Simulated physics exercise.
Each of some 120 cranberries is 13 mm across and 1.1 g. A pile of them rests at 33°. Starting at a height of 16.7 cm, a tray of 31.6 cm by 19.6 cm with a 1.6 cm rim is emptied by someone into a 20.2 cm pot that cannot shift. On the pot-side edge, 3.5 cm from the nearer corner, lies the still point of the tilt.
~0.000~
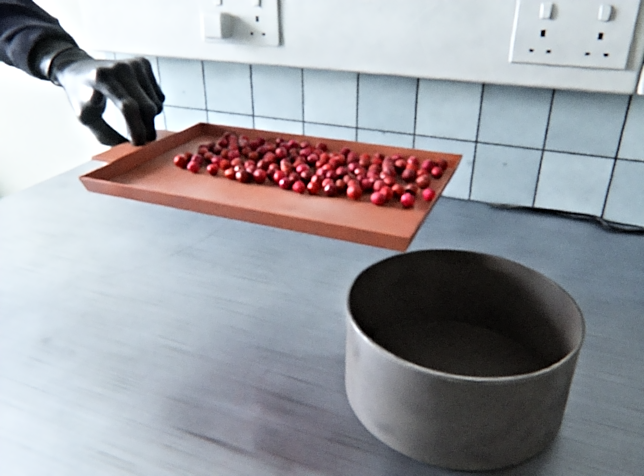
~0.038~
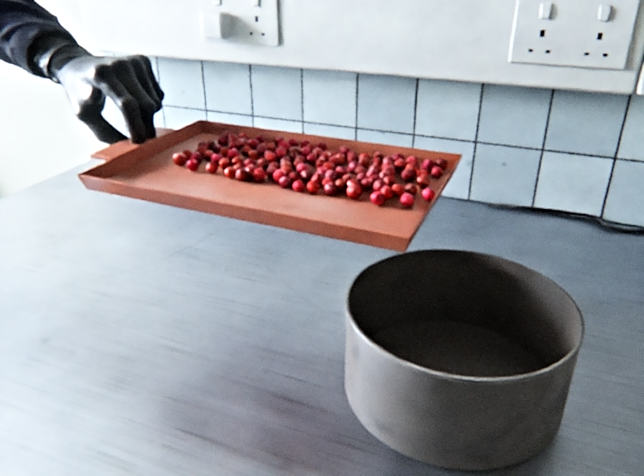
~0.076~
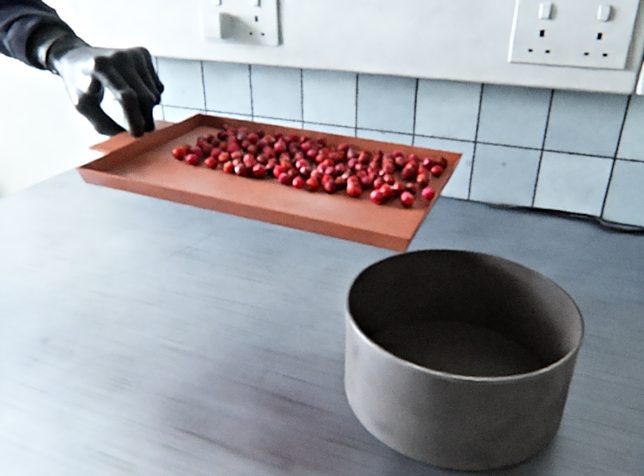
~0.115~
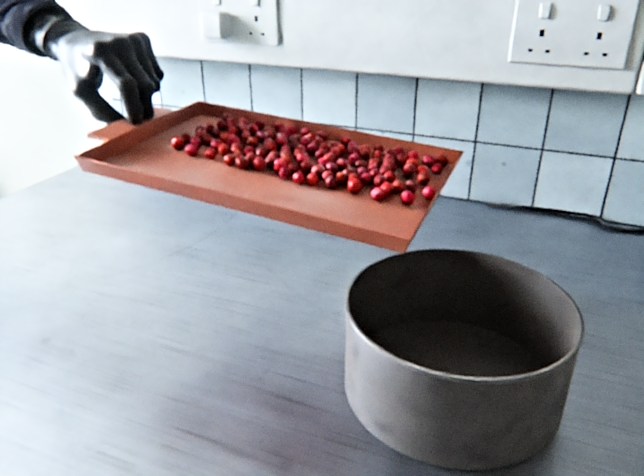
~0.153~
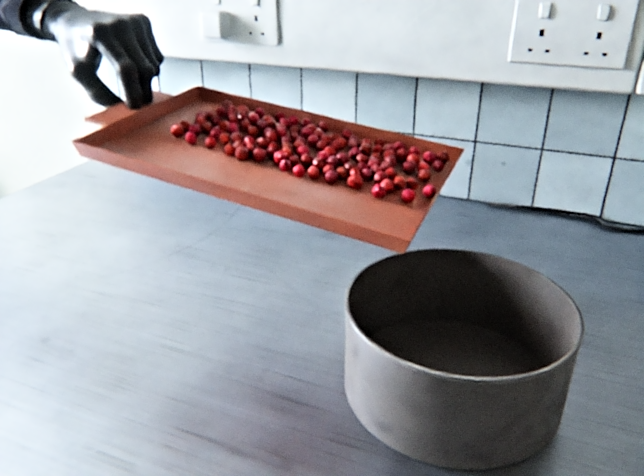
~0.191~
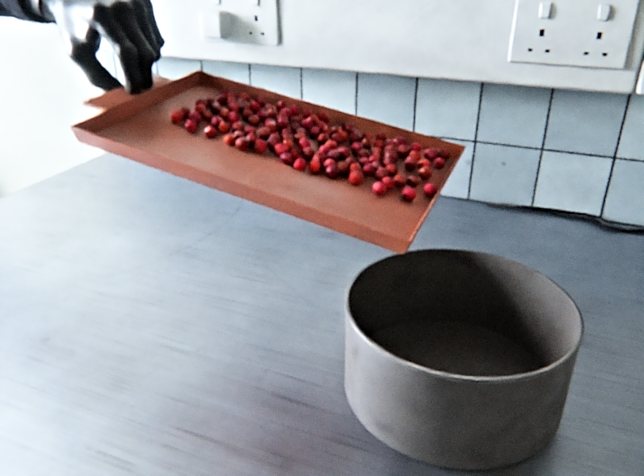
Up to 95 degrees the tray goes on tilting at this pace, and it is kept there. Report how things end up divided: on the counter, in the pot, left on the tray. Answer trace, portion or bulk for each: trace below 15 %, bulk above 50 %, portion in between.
Counter: Trace. Pot: Bulk. Tray: Trace.
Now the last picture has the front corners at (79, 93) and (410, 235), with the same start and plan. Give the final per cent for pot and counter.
In the pot: 75 per cent; on the counter: 25 per cent.
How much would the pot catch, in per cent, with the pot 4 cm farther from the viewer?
65 %.
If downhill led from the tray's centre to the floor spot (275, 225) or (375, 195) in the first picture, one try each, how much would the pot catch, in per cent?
I'd put it at roughly 30 per cent for the first tilt and roughly 75 per cent for the second.
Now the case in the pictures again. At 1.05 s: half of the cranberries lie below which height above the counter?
Some 22 cm above the counter.
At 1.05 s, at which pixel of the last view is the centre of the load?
Load centre: About (439, 173) px.
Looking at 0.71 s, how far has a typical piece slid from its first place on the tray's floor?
About 12 cm.
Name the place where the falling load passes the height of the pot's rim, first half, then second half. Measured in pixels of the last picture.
The first half passes near (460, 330) and the second half near (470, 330).
Then, at 0.71 s, tilt 51 degrees; the tray holds 100 %, the pot 0 %.
After 1.05 s, tilt 77 degrees; the tray holds 85 %, the pot 10 %.
After 1.49 s, tilt 95 degrees; the tray holds 0 %, the pot 90 %.
In the end, at 2.1 s, counter 5 %, pot 95 %, tray 0 %.
